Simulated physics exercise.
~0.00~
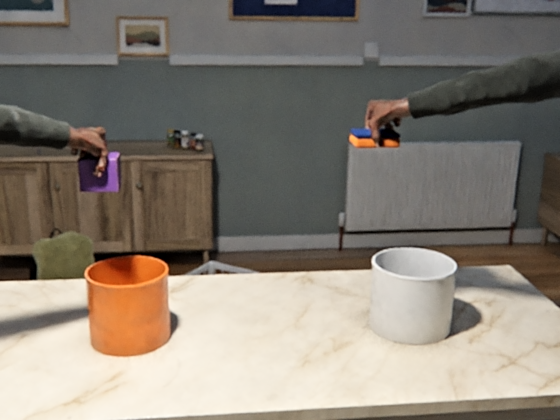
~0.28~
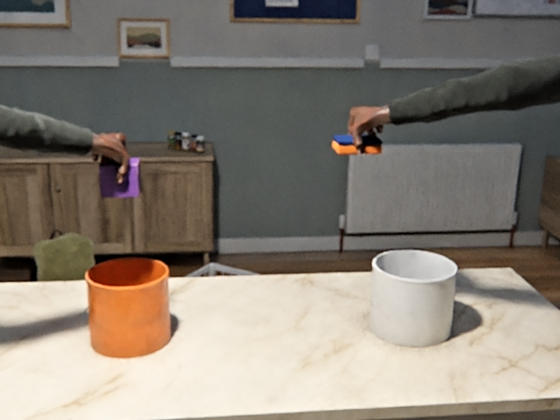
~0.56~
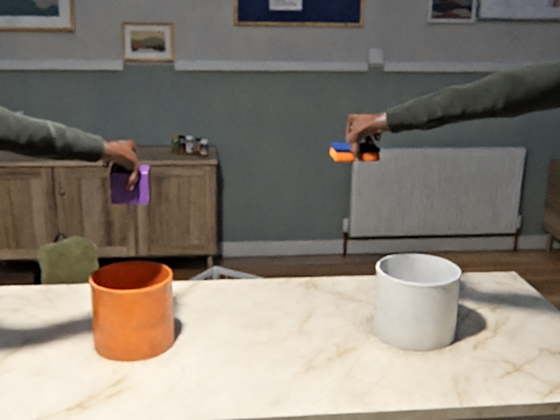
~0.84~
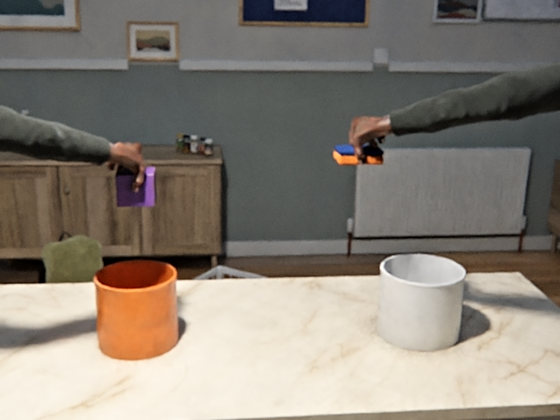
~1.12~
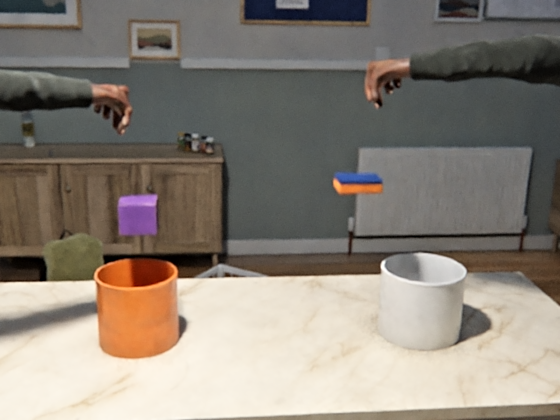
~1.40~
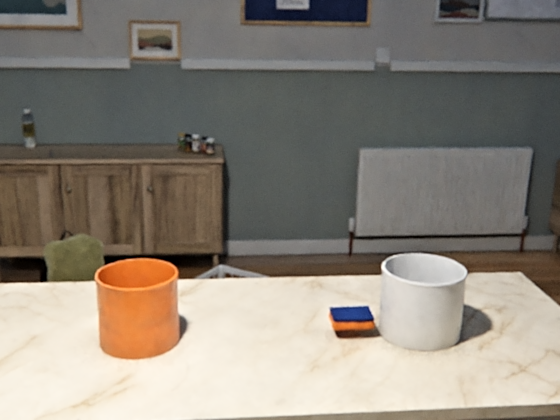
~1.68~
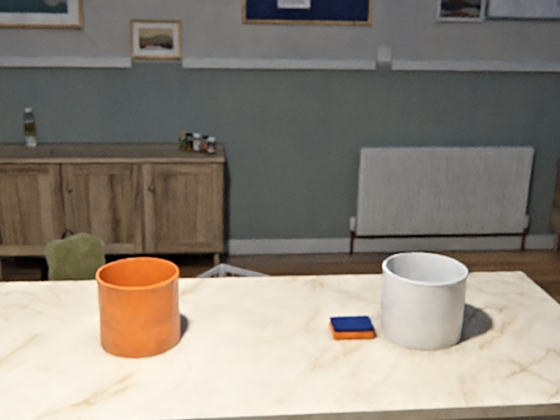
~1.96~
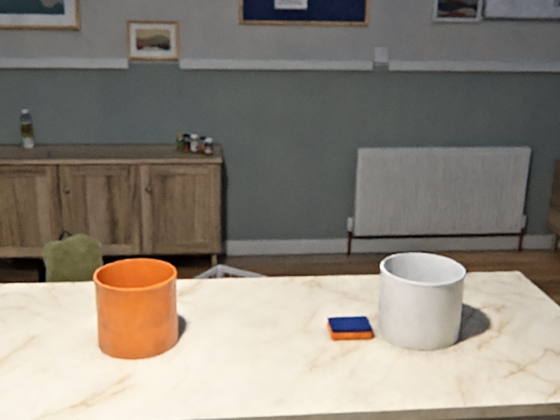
Two hands release a purple block into an orange pot and a sponge beside a white one.
